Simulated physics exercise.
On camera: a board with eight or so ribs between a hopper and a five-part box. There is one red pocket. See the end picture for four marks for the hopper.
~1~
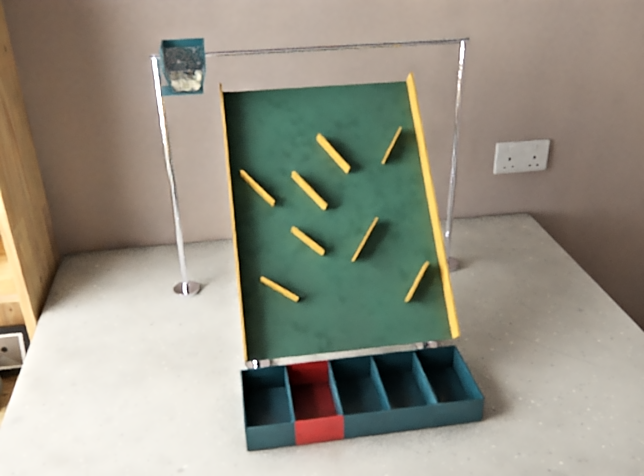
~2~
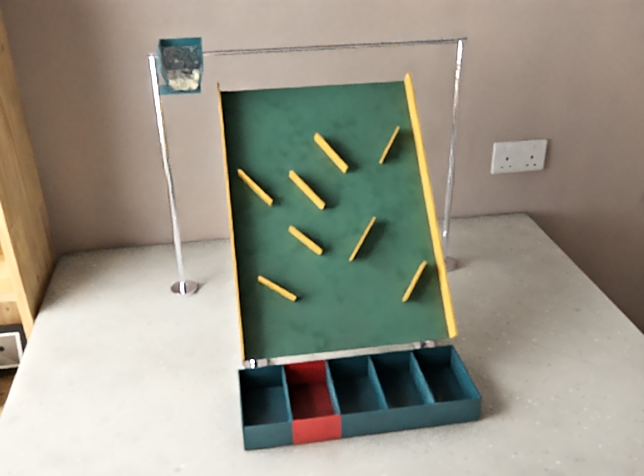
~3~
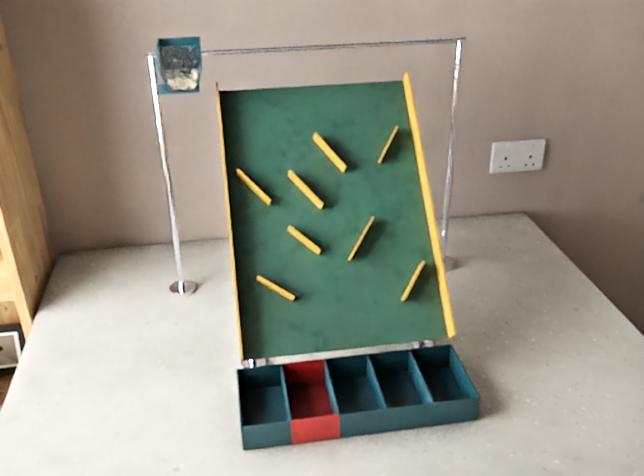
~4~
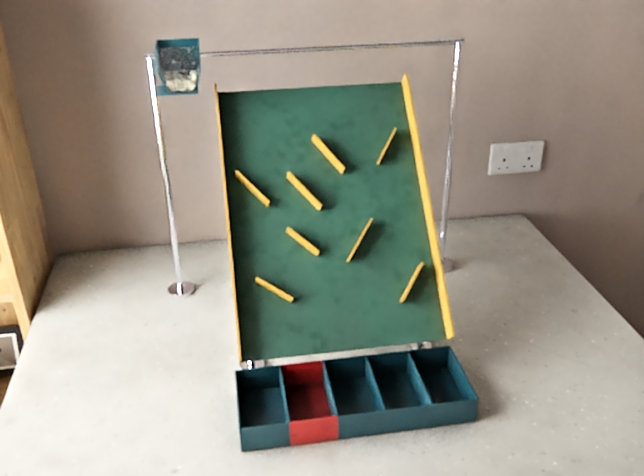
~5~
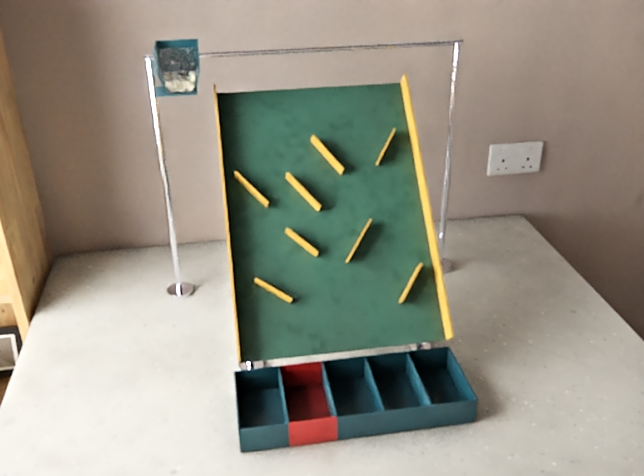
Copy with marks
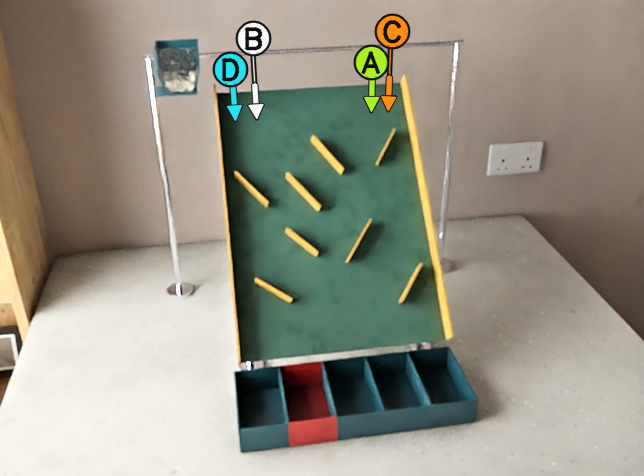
A tilted green board with yellow side rails and slanted yellow ribs stands on a pale grey tabletop, seen from the front and slightly above, against a brownish wall with a white socket. A small teal hopper holding pale contents hangs at upper left on a silver frame, and a dark teal five-part box with one red pocket sits below. Nothing moves except the view, which shifts very slightly.
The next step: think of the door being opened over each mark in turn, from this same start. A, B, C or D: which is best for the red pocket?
Mark A.
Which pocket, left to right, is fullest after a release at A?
The second from the left.
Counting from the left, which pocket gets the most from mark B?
The third.
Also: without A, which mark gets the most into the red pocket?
The answer is C.
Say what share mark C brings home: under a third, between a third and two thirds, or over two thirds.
Between a third and two thirds.
On the marked copy, mark A meets the board at (371, 106); mark B meets the board at (256, 113); mark C meets the board at (388, 105); mark D meets the board at (235, 115).
If A is chosen, about two thirds in the red pocket, about a third in other pockets, a stray few outside the box.
If B is chosen, a small part in the red pocket, most in other pockets, a small part held on the board.
If C is chosen, about a third in the red pocket, about half in other pockets, a stray few outside the box.
If D is chosen, a small part in the red pocket, most in other pockets.
